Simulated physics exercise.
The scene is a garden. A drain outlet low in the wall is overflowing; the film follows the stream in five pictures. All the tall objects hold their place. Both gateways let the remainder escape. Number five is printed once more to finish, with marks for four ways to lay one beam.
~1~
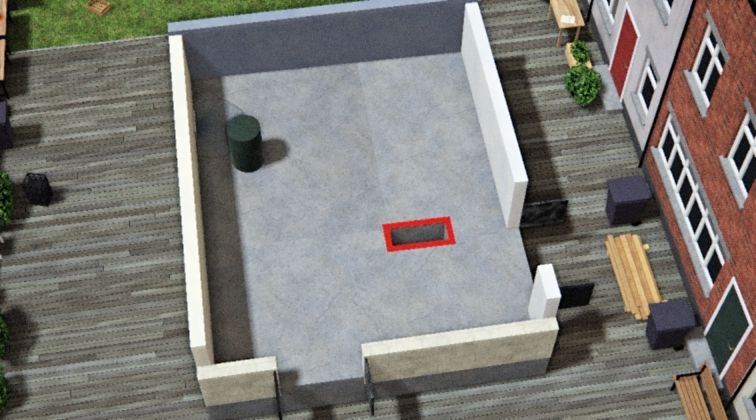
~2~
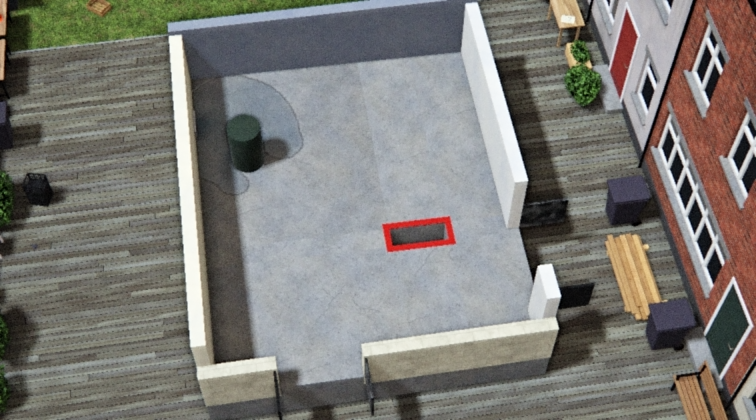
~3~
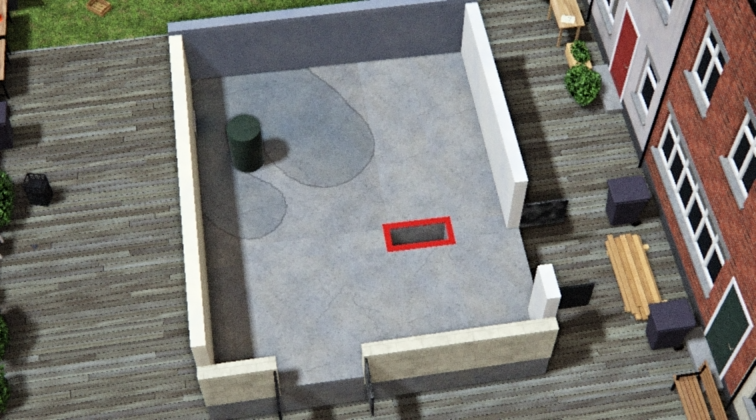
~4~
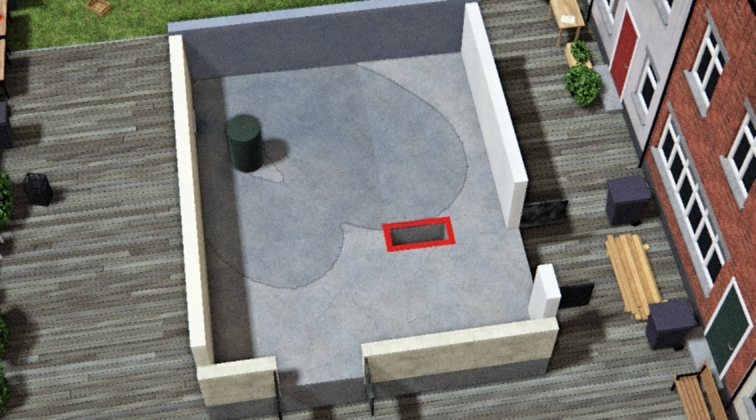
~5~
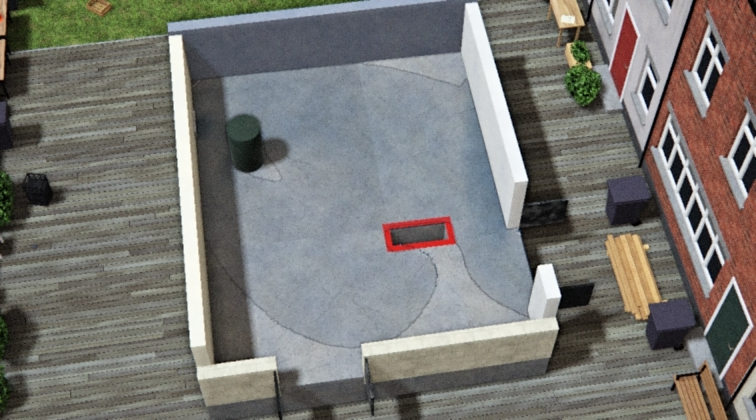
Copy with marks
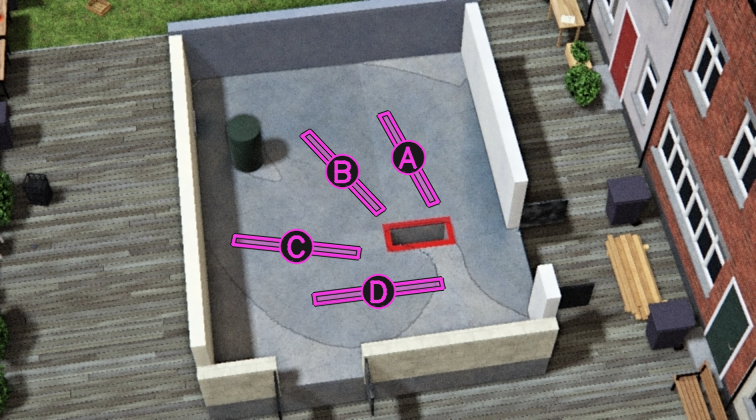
A garden yard with wooden decking and brick houses on the right is seen from high above, the camera still. Low pale walls enclose a grey floor with a dark green barrel at upper left, a red-rimmed drain pit right of centre, and open gates at the right and bottom. Clear water spreads from around the barrel, rightward and downward in rounded lobes, surrounding the pit and covering most of the floor.
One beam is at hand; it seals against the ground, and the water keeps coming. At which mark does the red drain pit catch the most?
Go for A.
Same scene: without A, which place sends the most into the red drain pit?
That would be C.
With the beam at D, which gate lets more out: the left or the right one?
The right gate.
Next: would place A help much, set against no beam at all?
Yes, by a good deal.
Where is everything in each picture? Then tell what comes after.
Outfall at (194, 126); red drain pit at (419, 234); open gate at (517, 268); open gate at (320, 370); water covers 3 % of the ground and shows as far out as (229, 105); red drain pit still dry.
Water covers 10 % of the ground and shows as far out as (296, 126); red drain pit still dry.
Water covers 24 % of the ground and shows as far out as (368, 144); red drain pit still dry.
Water covers 49 % of the ground and shows as far out as (459, 179); red drain pit still dry.
Water covers 73 % of the ground and shows as far out as (523, 310); red drain pit taking water.
On the marked copy, A from (383, 114) to (433, 203); B from (306, 133) to (380, 211); C from (233, 240) to (358, 253); D from (314, 299) to (441, 283).
With A, about 53 % of the stream runs into the red drain pit, about 47 % out by the gates.
With B, about 13 % of the stream runs into the red drain pit, about 86 % out by the gates.
With C, about 28 % of the stream runs into the red drain pit, about 71 % out by the gates.
With D, about 18 % of the stream runs into the red drain pit, about 82 % out by the gates.
